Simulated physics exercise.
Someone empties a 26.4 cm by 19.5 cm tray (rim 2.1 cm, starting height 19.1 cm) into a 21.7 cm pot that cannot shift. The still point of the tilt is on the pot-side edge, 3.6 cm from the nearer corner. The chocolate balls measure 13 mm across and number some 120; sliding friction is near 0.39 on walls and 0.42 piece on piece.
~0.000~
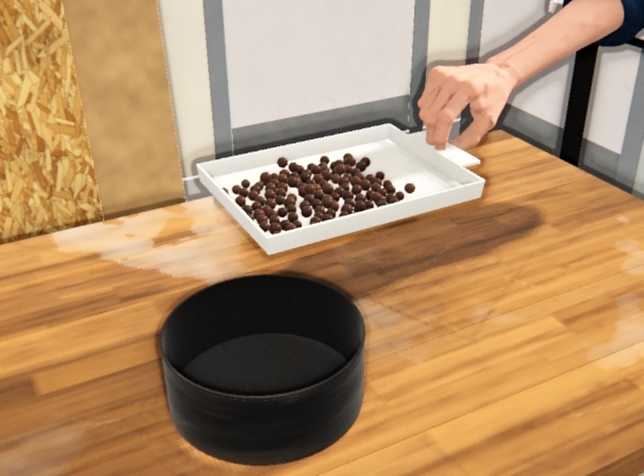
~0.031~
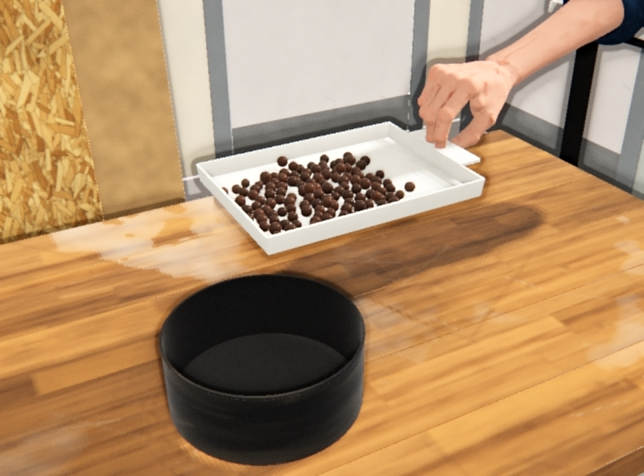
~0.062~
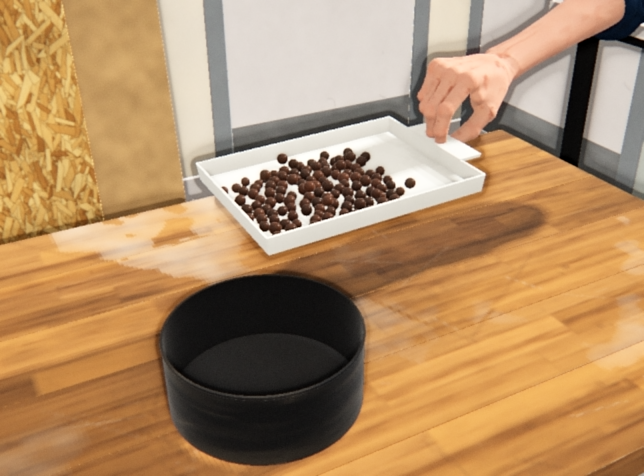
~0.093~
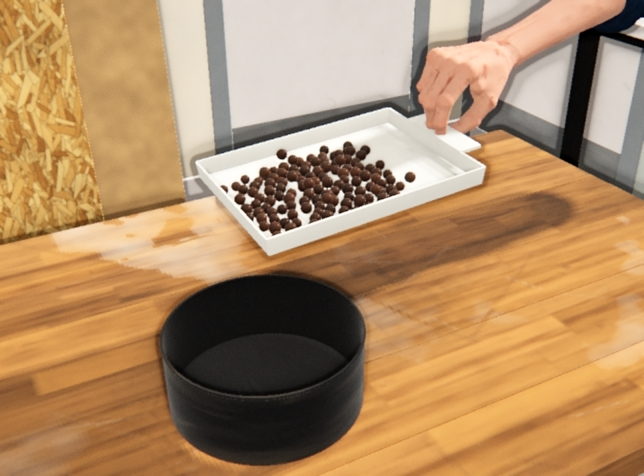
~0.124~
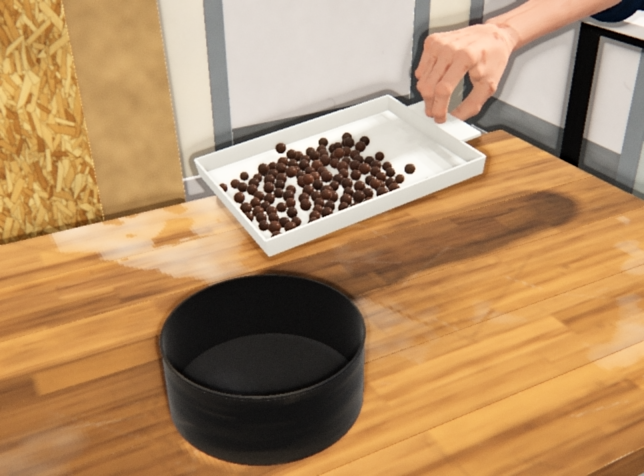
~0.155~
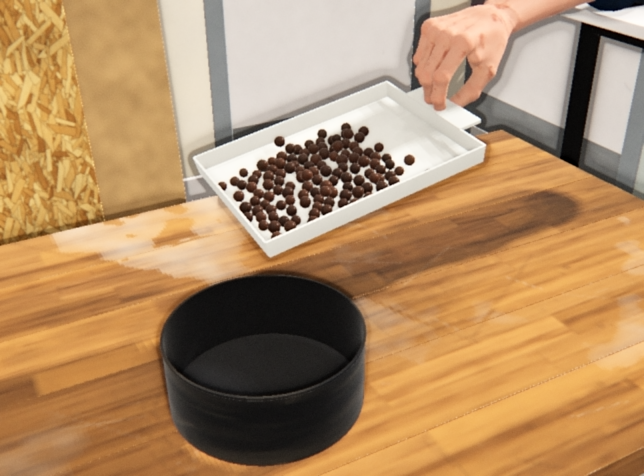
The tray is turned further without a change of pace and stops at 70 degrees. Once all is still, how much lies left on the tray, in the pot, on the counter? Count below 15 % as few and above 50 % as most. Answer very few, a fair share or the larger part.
Tray: The larger part, pot: Very few, counter: Very few.
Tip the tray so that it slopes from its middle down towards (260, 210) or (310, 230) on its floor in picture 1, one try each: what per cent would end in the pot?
Some 5 and 5 per cent.
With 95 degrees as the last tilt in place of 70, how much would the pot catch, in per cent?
In that case some 80 per cent.
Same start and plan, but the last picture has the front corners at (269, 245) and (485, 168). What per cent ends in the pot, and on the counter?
Pot 5, counter 0.
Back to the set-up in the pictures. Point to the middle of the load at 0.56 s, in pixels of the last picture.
At about (264, 168).
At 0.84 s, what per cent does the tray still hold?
Some 95 per cent of the load.
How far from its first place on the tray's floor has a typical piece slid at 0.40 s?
Some 3 cm.
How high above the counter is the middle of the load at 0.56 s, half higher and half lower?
Some 26 cm.
Then, at 0.40 s, tilt 42 degrees; the tray holds 100 %, the pot 0 %.
Then, at 0.56 s, tilt 61 degrees; the tray holds 100 %, the pot 0 %.
After 0.84 s, tilt 70 degrees; the tray holds 95 %, the pot 0 %.
At rest (1.6 s), tray 95 %, pot 5 %, counter 0 %.
